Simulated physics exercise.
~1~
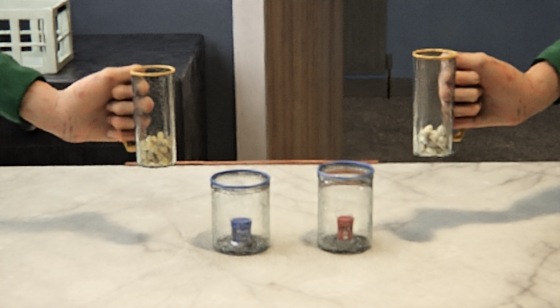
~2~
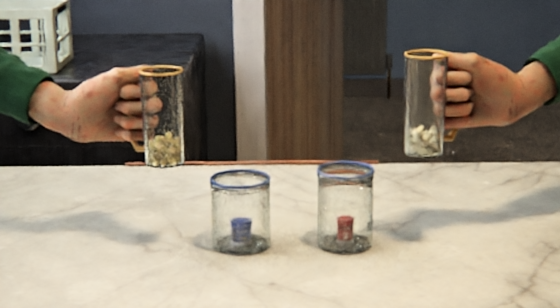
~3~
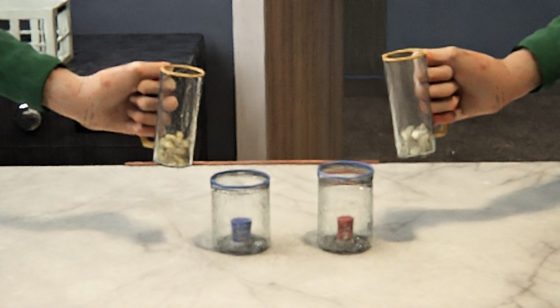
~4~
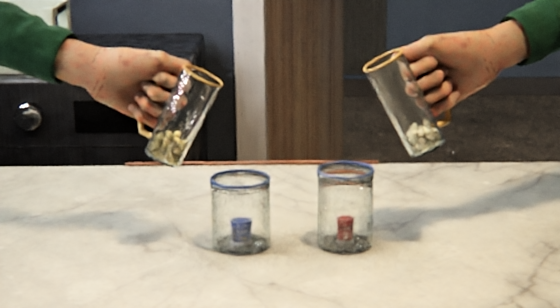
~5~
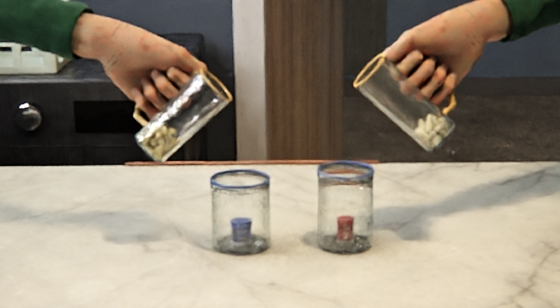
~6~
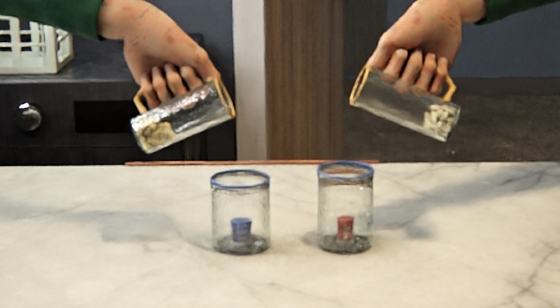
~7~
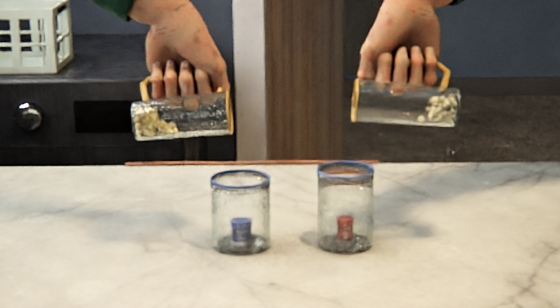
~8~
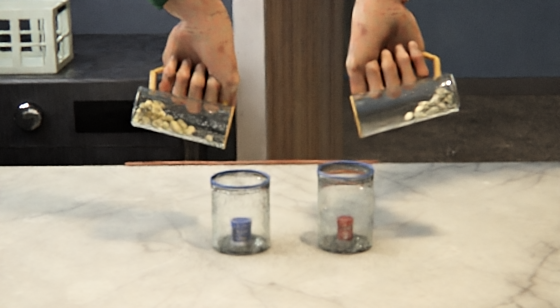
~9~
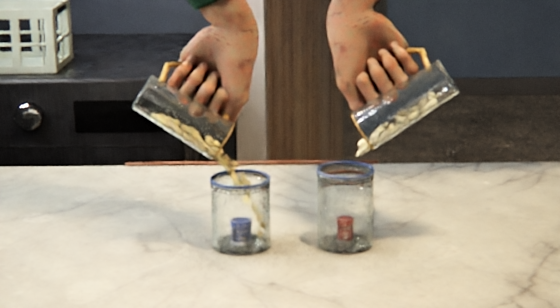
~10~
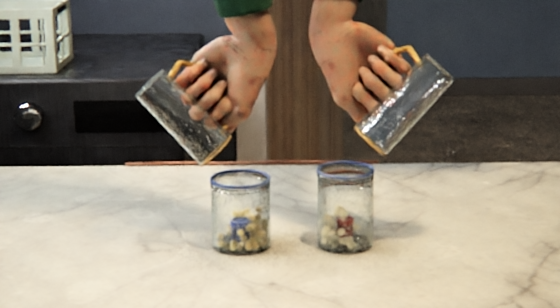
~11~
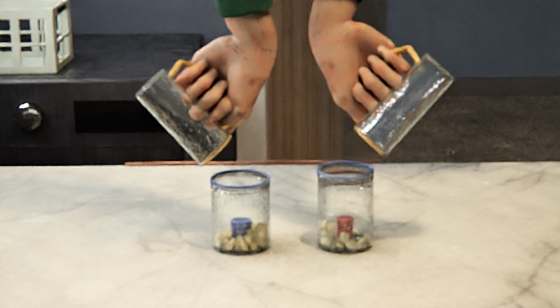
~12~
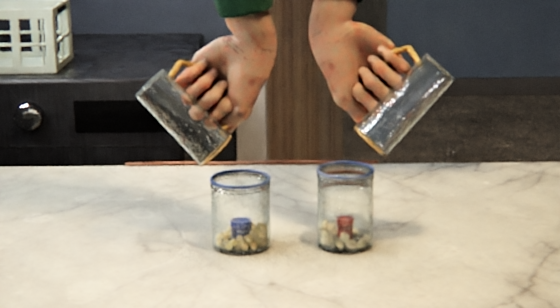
The footage shows two hands tilting clear cups of small pale pieces over two blue-rimmed glasses holding a blue object and a red one, then emptying them, so the pieces settle low around both objects, whose tops still show while the hands hold the cups upside down.
